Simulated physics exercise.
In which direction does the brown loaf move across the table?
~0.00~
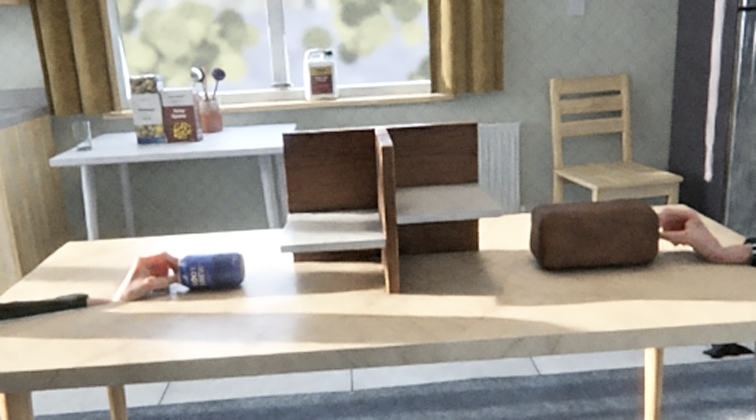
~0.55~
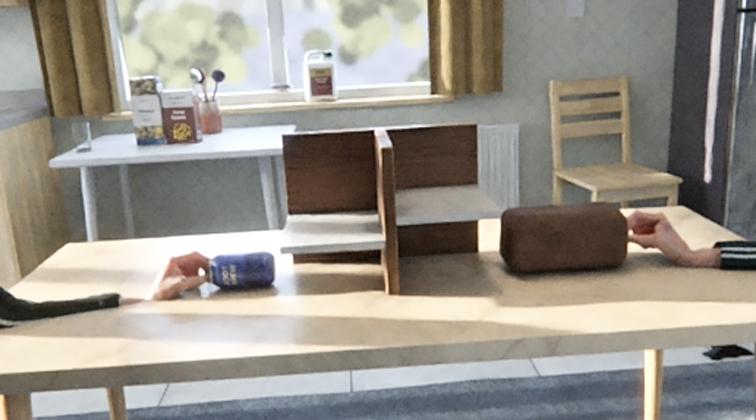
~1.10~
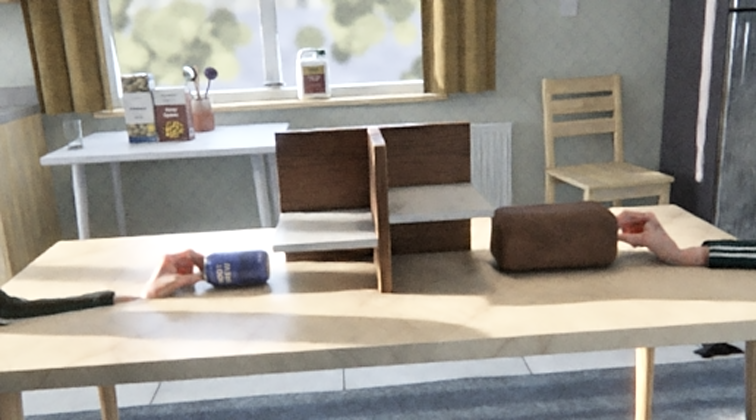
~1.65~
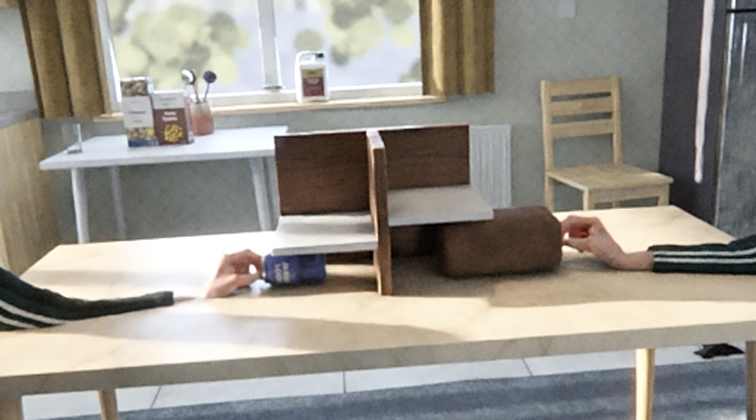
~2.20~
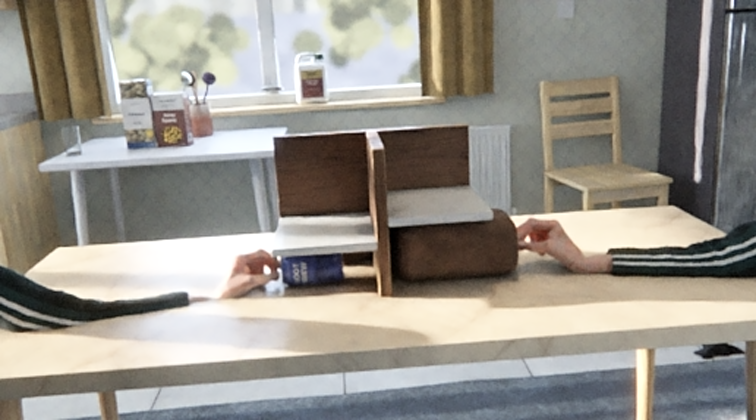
The brown loaf moves to the left, pushed by a hand until it slides under the shelf of the stand.
